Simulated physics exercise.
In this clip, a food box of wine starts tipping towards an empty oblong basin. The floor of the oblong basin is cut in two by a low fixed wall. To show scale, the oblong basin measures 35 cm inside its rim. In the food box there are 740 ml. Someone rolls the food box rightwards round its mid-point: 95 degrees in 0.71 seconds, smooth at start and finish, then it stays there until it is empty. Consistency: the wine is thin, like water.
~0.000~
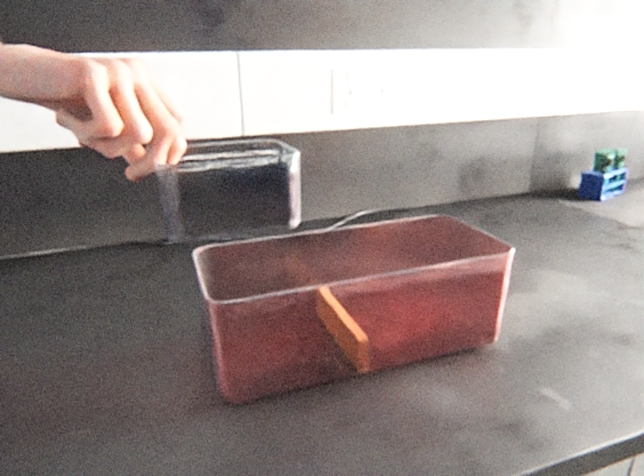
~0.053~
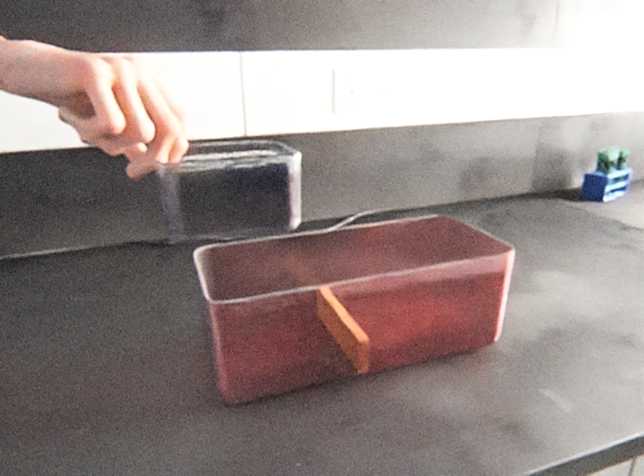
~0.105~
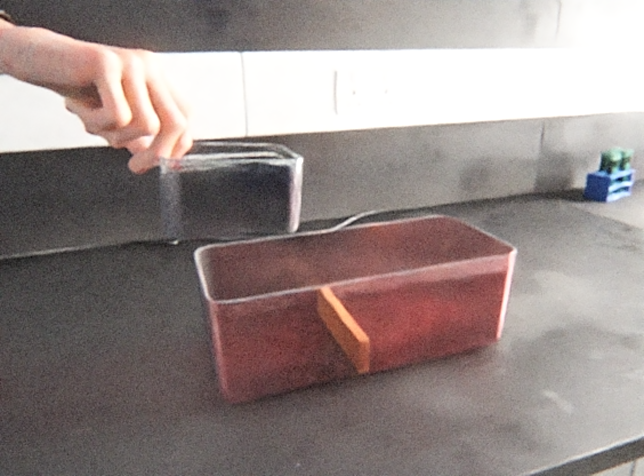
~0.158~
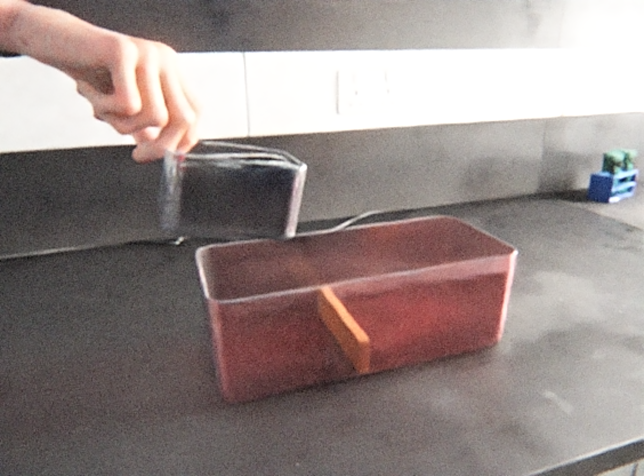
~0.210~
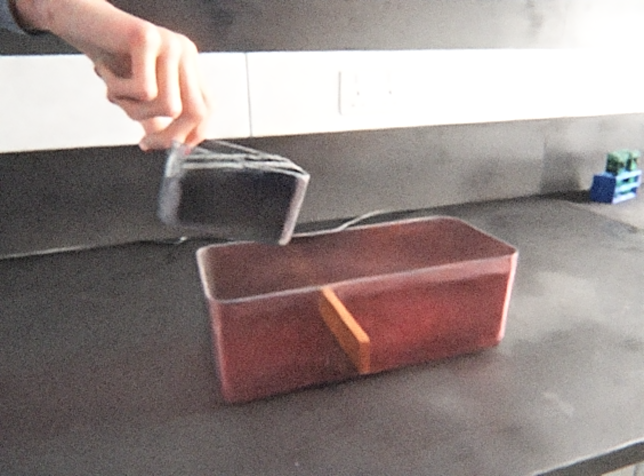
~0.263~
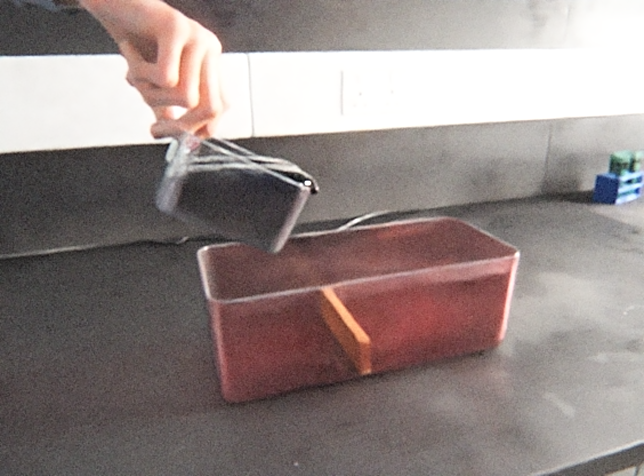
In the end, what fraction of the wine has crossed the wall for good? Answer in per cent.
In the end about 58 per cent has crossed for good.
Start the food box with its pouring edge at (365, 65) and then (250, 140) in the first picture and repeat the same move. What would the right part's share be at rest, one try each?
I'd say 90 percent on the first go, 10 percent on the next.
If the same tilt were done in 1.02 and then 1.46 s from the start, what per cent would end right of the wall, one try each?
Try 1: 65 %; try 2: 65 %.
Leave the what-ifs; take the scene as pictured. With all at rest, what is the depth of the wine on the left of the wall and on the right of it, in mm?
About 14 mm left, about 16 mm right.
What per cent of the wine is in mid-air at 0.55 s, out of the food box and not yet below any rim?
Near 26 per cent at that time.
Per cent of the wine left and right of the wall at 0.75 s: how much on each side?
28 per cent left and 58 right, roughly.
By 0.55 s the tilt is 83° and 34 per cent is still to pour, 9 is left of the wall and 30 right of it.
By 0.75 s the tilt is 95° and 10 per cent is still to pour, 29 is left of the wall and 58 right of it.
By 0.97 s the tilt is 95° and 3 per cent is still to pour, 38 is left of the wall and 58 right of it.
By 1.21 s the tilt is 95° and 2 per cent is still to pour, 40 is left of the wall and 58 right of it.
At rest 41 per cent lies left of the wall, 58 right of it and 1 outside.
